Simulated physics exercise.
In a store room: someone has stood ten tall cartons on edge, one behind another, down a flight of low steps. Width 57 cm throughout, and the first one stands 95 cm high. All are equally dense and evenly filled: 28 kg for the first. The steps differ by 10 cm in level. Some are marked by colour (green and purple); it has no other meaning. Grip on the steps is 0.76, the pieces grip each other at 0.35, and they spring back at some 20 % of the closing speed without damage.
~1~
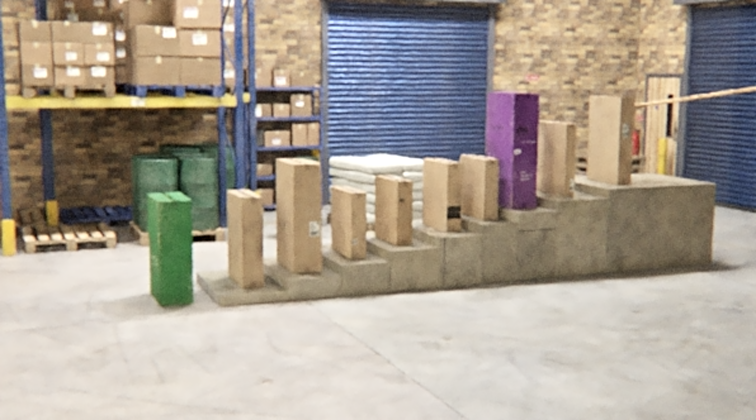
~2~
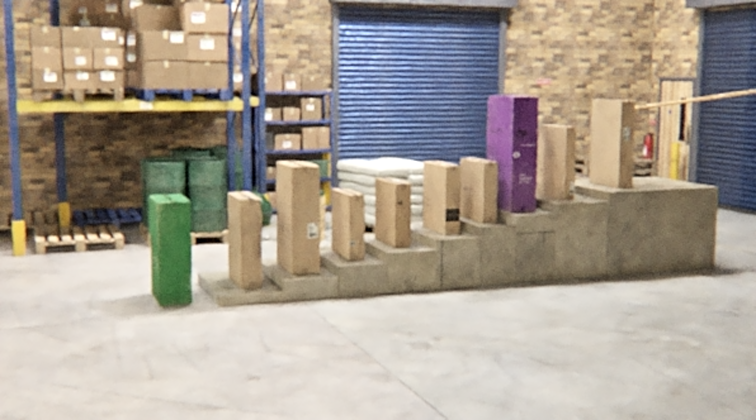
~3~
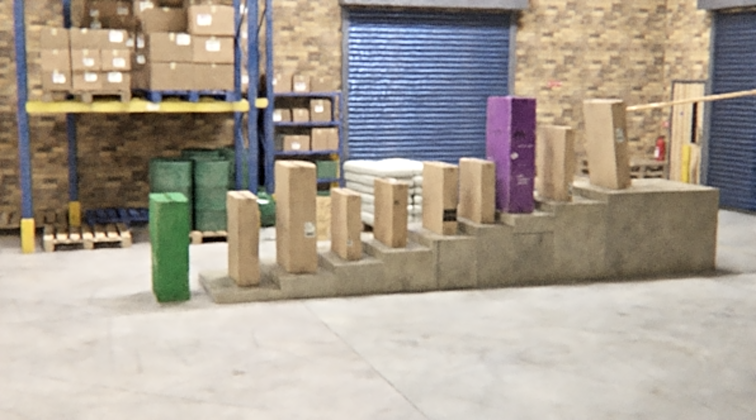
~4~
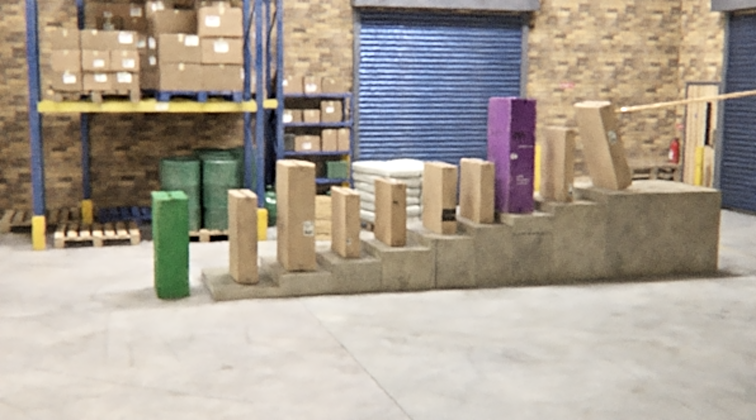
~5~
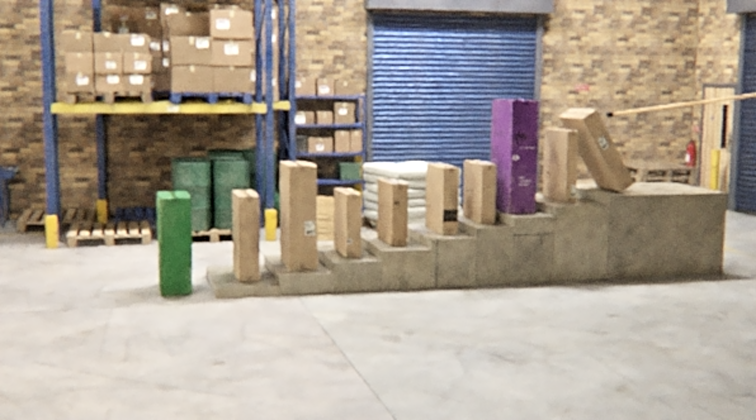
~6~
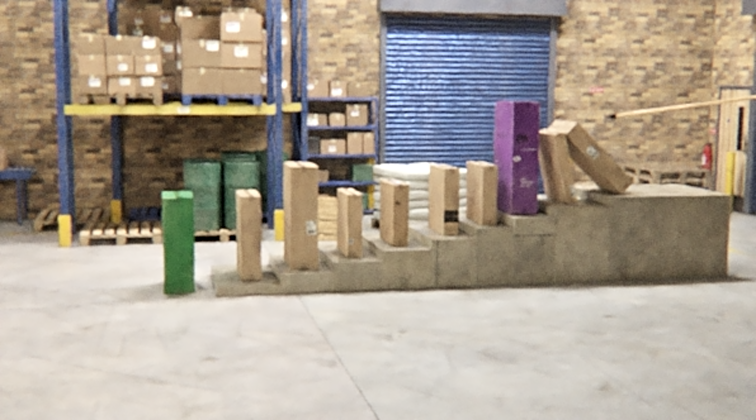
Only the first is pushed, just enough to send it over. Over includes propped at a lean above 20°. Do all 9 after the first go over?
Outcome: Every one goes over.
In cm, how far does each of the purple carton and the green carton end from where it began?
Moved: Purple 80, green 70.
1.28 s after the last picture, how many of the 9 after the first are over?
By then 5.
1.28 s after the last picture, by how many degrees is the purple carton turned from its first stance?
Some 80°.
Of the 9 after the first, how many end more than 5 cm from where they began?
It is 9.
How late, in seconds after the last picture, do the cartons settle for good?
At about 3.0 s.
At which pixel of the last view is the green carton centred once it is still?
At about (111, 275).
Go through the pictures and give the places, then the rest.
In the first picture (each place is the centre of the face we see best; the camera moves round a little), pole end 14 cm from the first carton; purple carton (526, 152); green carton (176, 253); the others all in place.
The second picture shows pole end 17 mm from the first carton; purple carton (525, 155).
The third picture shows pole end pushing; purple carton (523, 156); the others all in place.
The fourth picture shows pole end pushing; purple carton (522, 156); the others all in place.
The fifth picture shows pole end (612, 115) stopped; purple carton (524, 158); the others all in place.
The sixth picture shows pole end (615, 116) stopped; purple carton (526, 159); green carton (179, 246); steepest lean 13°, the carton at (550, 167); one has shifted.
Then, 0.78 s later than the last frame, 2 of the 9 other cartons over; purple carton tilted 28°.
Then, 1.28 s later than the last frame, 5 of the 9 other cartons over; purple carton lying flat.
Then, 2.46 s later than the last frame, 9 of the 9 other cartons over; purple carton lying flat; green carton tilted 30°.
When it is over, 9 of the 9 other cartons over; green carton lying flat; purple carton lying flat. Not one is left standing. In pixels of the last frame, middles, green carton near (111, 275), purple carton near (450, 188).
